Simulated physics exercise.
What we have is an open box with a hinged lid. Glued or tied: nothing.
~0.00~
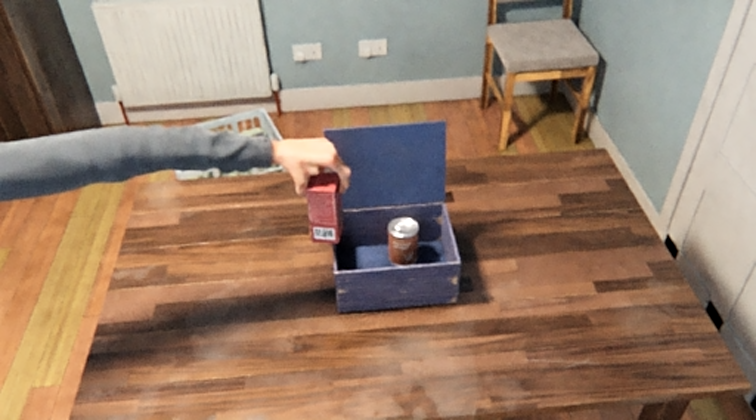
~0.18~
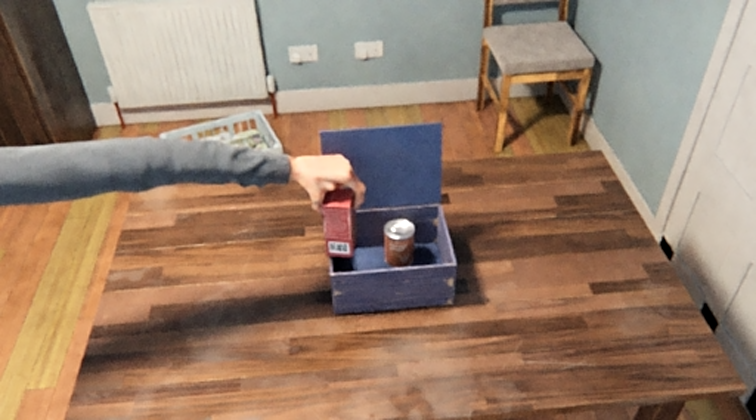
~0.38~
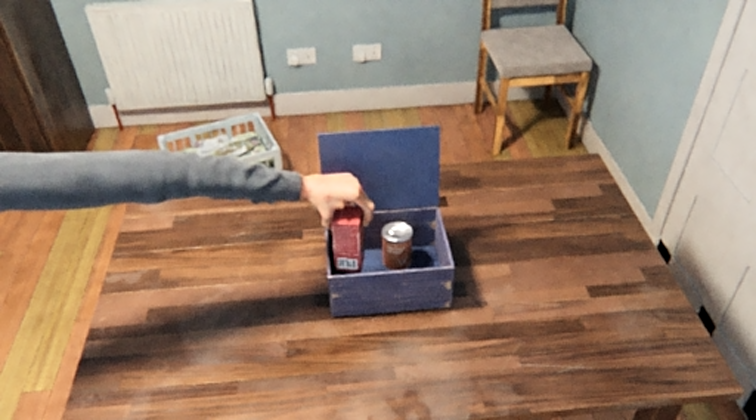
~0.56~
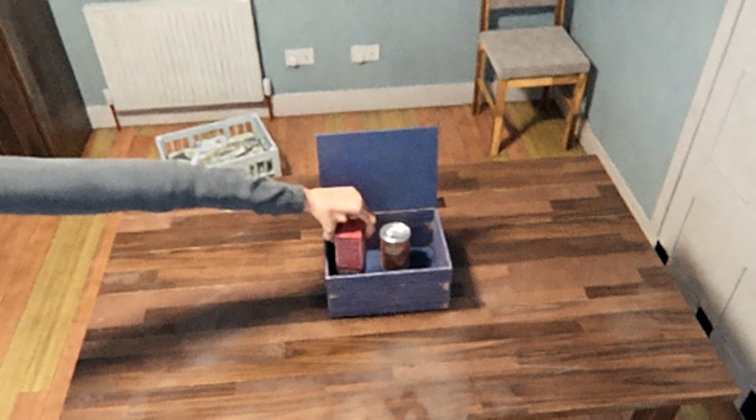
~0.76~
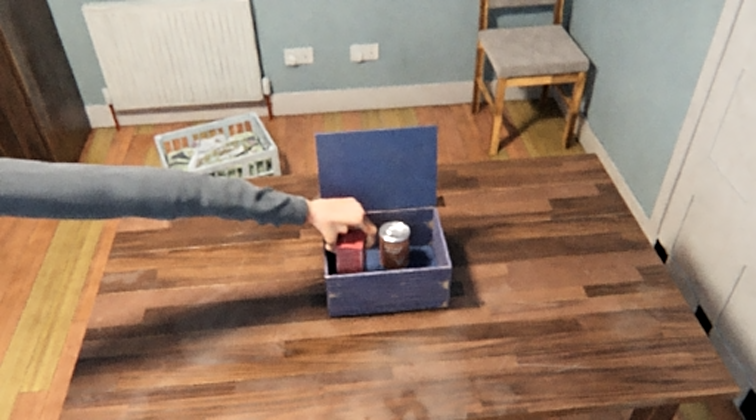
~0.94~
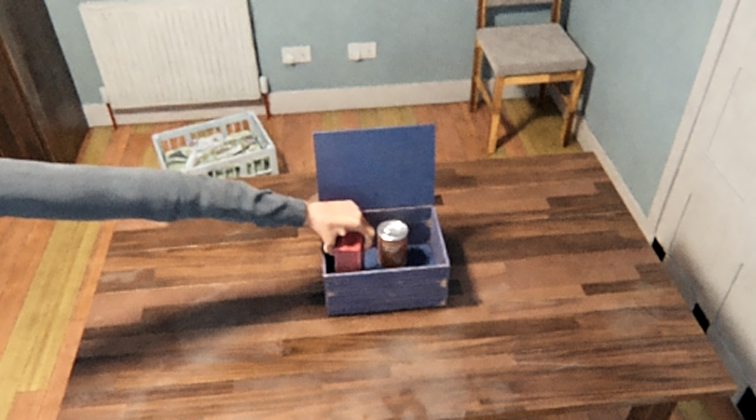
A hand lowers a red carton into an open blue box beside a tin.
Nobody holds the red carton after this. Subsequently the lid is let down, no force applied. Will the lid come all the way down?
My prediction: Lid off the rim.
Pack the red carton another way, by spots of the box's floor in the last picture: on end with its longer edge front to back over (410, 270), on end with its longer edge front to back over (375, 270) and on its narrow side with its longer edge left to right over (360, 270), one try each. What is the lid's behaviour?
The lid stays partly open the first time, stays partly open the second time and goes all the way down the third time.
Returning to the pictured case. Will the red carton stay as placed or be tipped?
In the end, it keeps its orientation.
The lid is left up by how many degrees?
About 16°.
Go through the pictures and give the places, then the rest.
In the first picture, still above its spot; red carton (326, 208); orange tin (403, 242).
In the second picture, still above its spot; red carton (340, 223); orange tin (399, 244).
In the third picture, still above its spot; red carton (349, 240); orange tin (397, 247).
In the fourth picture, still above its spot; red carton (351, 252); orange tin (395, 248).
In the fifth picture, still above its spot; red carton (352, 262); orange tin (395, 247).
In the sixth picture, in place under the hand; red carton (350, 264); orange tin (393, 245).
After 2.24 s, lid 75° above the rim.
After 2.74 s, lid 44° above the rim.
At rest (3.5 s), lid 16° above the rim; both in place. Seen from the same camera at the end, red carton near (350, 264).
